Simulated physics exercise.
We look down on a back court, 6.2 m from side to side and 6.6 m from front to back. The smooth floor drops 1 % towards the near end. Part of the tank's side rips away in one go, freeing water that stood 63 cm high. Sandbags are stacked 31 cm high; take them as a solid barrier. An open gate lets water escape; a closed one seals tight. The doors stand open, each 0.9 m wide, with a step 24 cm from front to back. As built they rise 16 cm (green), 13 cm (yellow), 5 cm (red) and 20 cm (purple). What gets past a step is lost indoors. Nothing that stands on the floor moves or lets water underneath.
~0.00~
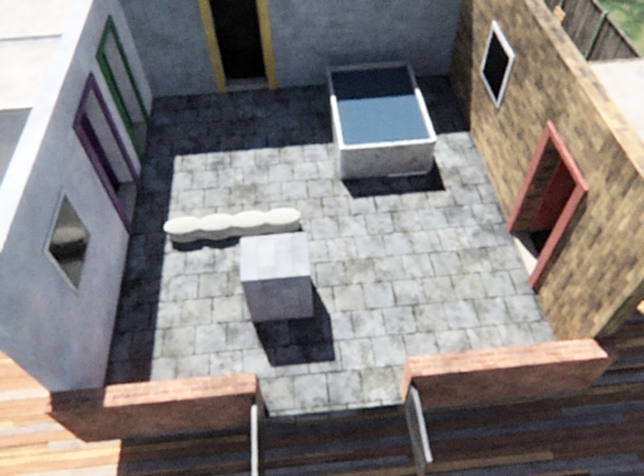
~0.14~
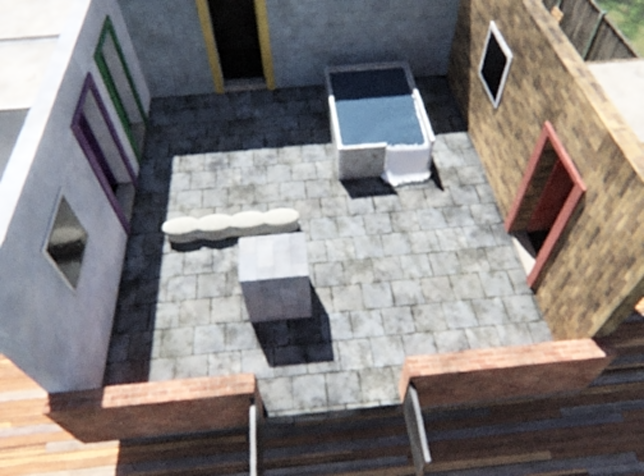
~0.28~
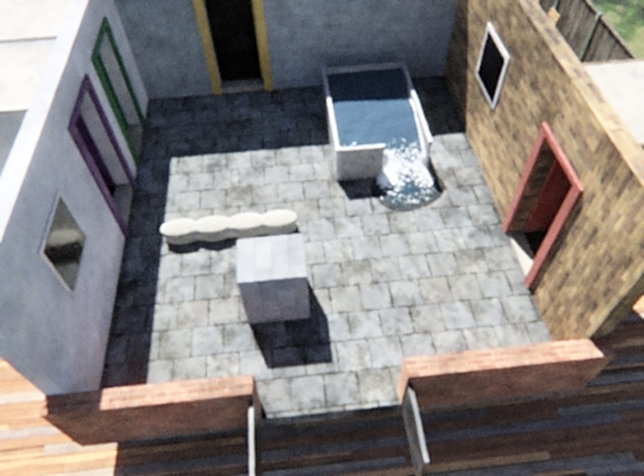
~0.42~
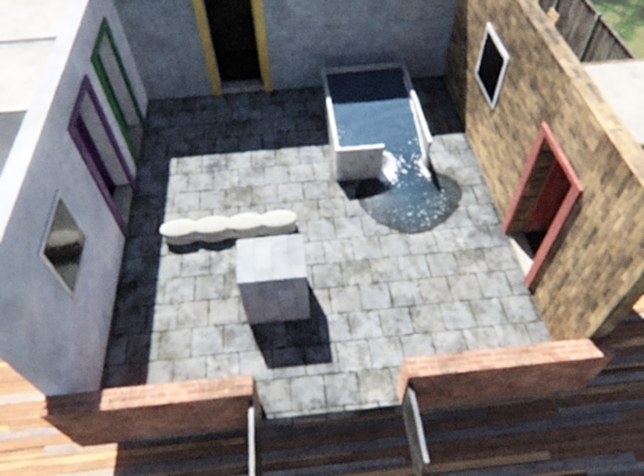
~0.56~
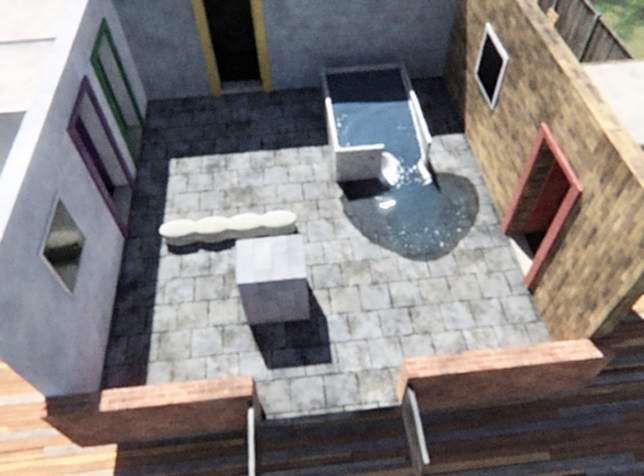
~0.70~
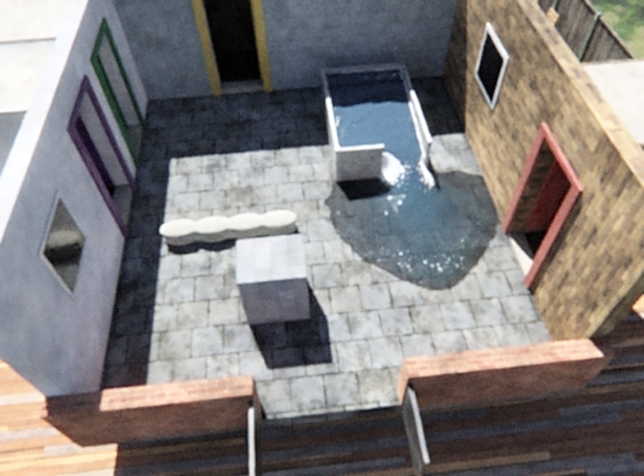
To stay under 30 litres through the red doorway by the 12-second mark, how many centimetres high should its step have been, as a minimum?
Some 9 cm above the ground.
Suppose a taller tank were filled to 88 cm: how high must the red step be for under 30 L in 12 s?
About 14.0 cm.
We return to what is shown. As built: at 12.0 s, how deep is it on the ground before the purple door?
Some 3.0 cm.
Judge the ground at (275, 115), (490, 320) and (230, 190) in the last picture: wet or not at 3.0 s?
In turn: Not reached, wet, not reached.
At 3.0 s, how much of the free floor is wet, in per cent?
Near 35 per cent is wet.
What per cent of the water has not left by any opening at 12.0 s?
About 70 per cent.
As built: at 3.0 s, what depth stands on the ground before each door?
Depths in cm: Green 0, yellow 0, red 10, purple 0.
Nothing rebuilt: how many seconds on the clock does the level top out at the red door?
At about 1.6 s.
After 1.4 s water covers 25 % of the floor, deepest (29 cm) near (410, 183); 10 cm at the red door, 1 litre in over its 5 cm step.
After 3.0 s water covers 35 % of the floor, deepest (30 cm) near (543, 332); 10 cm at the red door, 43 litres in over its 5 cm step.
After 12.0 s water covers 75 % of the floor, deepest (8 cm) near (479, 377); 6 cm at the red door, 106 litres in over its 5 cm step.
At the red door as built, the water arrived by 1.0 s and peaked near 13 cm at 1.6 s.
With a step of 7.5 cm, 52 litres would have come in within the 12 s; with 10 cm, 21 litres. So under 30 litres takes about 9 cm.
